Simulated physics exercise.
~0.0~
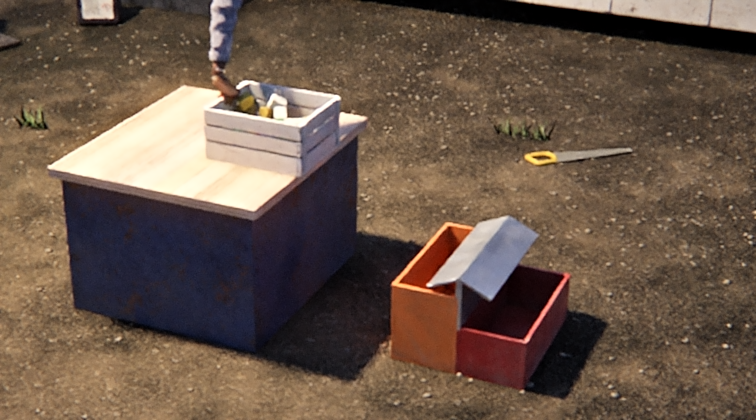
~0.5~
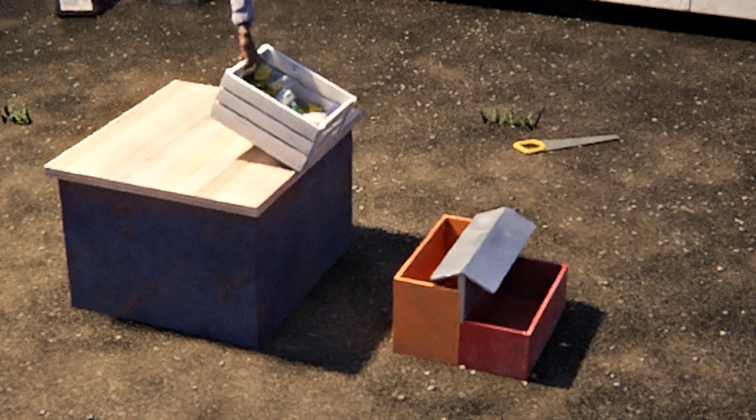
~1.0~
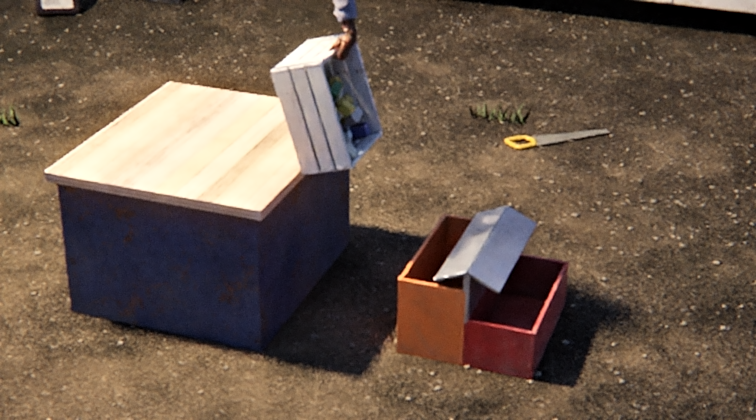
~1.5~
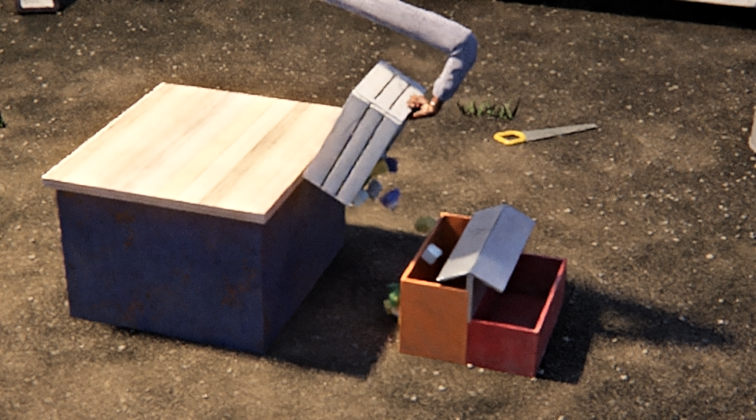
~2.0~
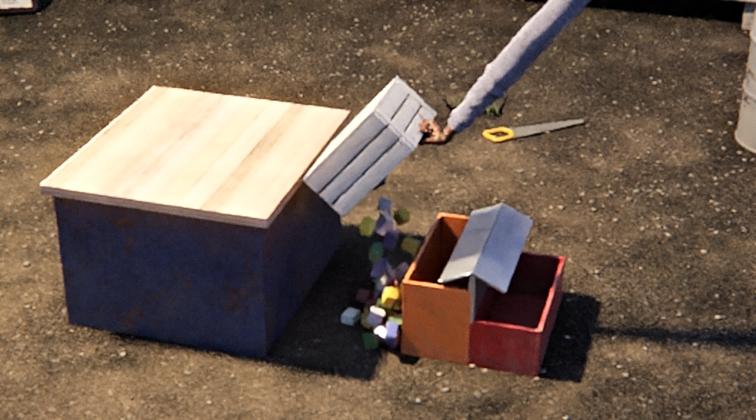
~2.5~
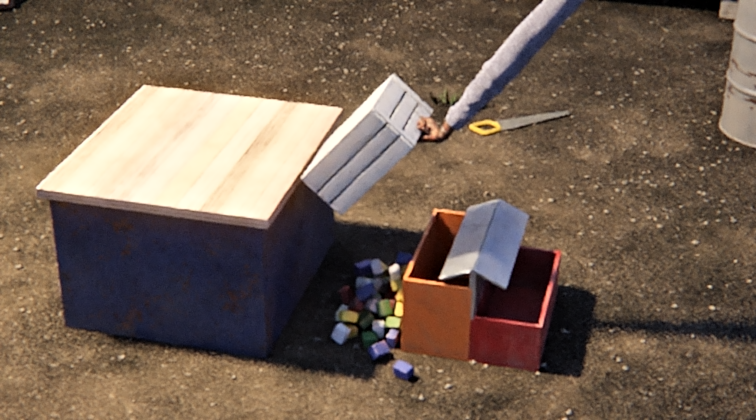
A white tote of small colored blocks was tipped by a hand over the right end of a bench, spilling them down until nearly all lay heaped on the ground short of the orange trough, while the tote stayed tilted above.
